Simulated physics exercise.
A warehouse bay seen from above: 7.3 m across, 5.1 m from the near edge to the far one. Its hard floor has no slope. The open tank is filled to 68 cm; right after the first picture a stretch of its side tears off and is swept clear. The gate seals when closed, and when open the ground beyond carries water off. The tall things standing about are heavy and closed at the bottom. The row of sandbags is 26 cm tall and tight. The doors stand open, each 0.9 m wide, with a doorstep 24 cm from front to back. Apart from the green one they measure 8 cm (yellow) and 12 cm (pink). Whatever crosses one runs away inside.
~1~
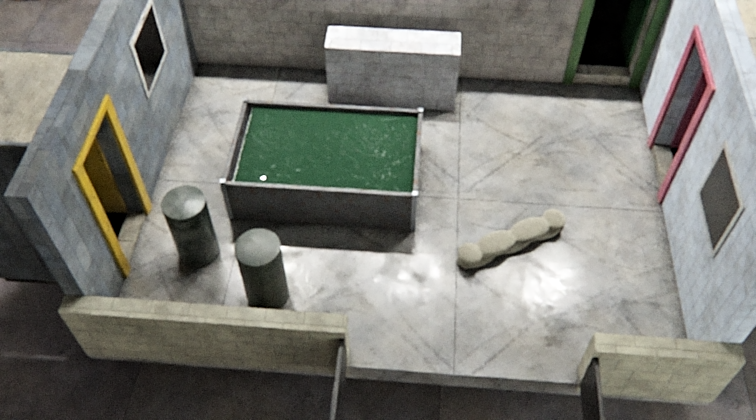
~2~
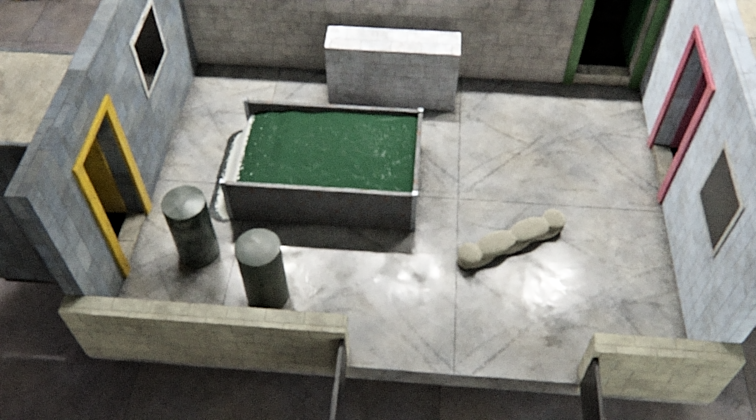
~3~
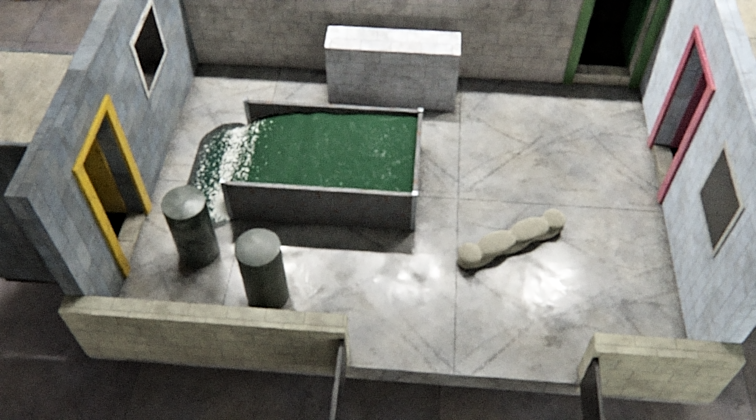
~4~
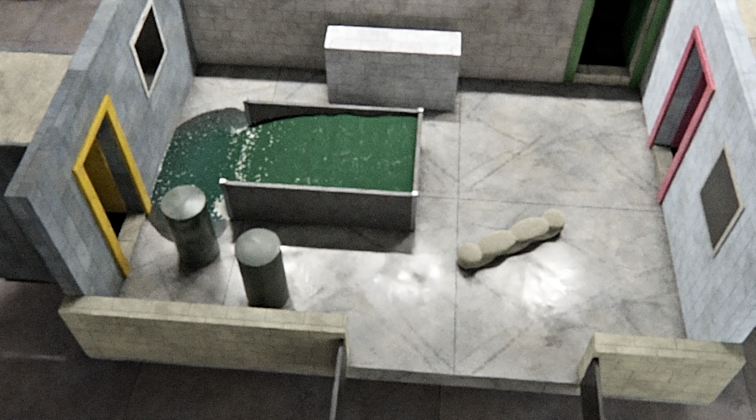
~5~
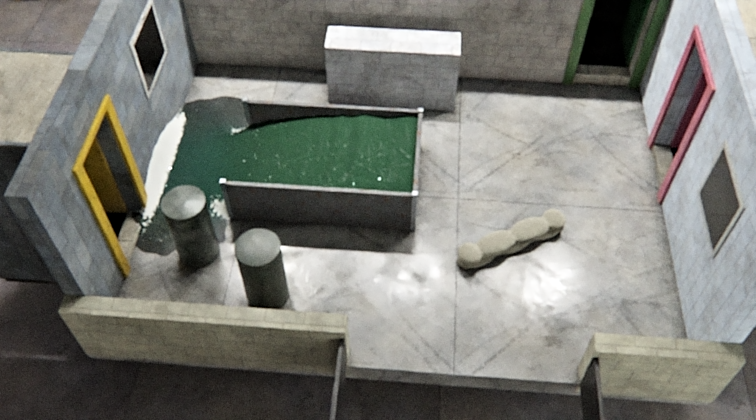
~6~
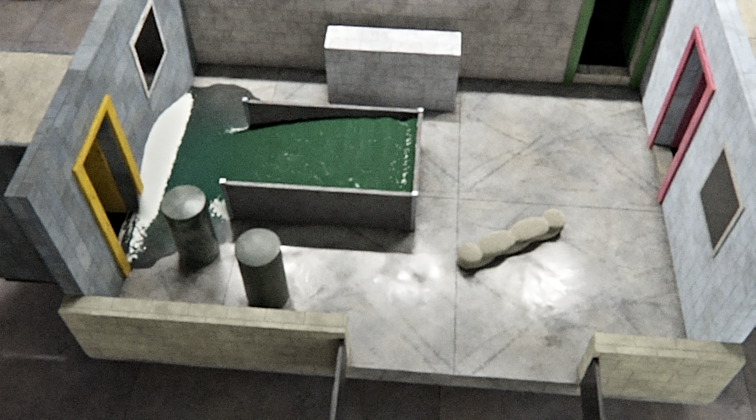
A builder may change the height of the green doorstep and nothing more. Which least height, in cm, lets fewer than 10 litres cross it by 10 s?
It would have to be roughly 9 cm high.
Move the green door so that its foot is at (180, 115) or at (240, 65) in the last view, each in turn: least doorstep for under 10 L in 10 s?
About 30 and 35 cm.
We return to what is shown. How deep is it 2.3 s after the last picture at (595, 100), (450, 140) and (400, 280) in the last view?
In that order: 0, 0 and 0 cm.
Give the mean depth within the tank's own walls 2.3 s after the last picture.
About 18 cm.
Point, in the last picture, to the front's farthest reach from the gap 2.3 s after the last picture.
At about (501, 81).
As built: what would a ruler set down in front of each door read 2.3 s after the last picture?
In cm: Yellow 19, green 0, pink 0.
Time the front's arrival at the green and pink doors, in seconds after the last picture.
Arrival: Green 2.8 s, pink 4.0 s.
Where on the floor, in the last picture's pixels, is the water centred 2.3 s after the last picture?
Near (255, 173).
Then, 0.7 s after the last picture water covers 15 % of the floor, deepest (48 cm) near (175, 170); it has not reached the green door.
Then, 2.3 s after the last picture water covers 40 % of the floor, deepest (37 cm) near (196, 72); it has not reached the green door.
Then, 9.3 s after the last picture water covers 95 % of the floor, deepest (10 cm) near (423, 303); 8 cm at the green door, 0 litres in over its 20 cm doorstep.
At the green door as built, the water peaked near 12 cm, 6.1 s after the last picture.
Run again over the same 10 s with other heights there, 14 litres in over 8 cm, 3 litres over 11 cm. The limit of 10 litres is kept from about 9 cm up.
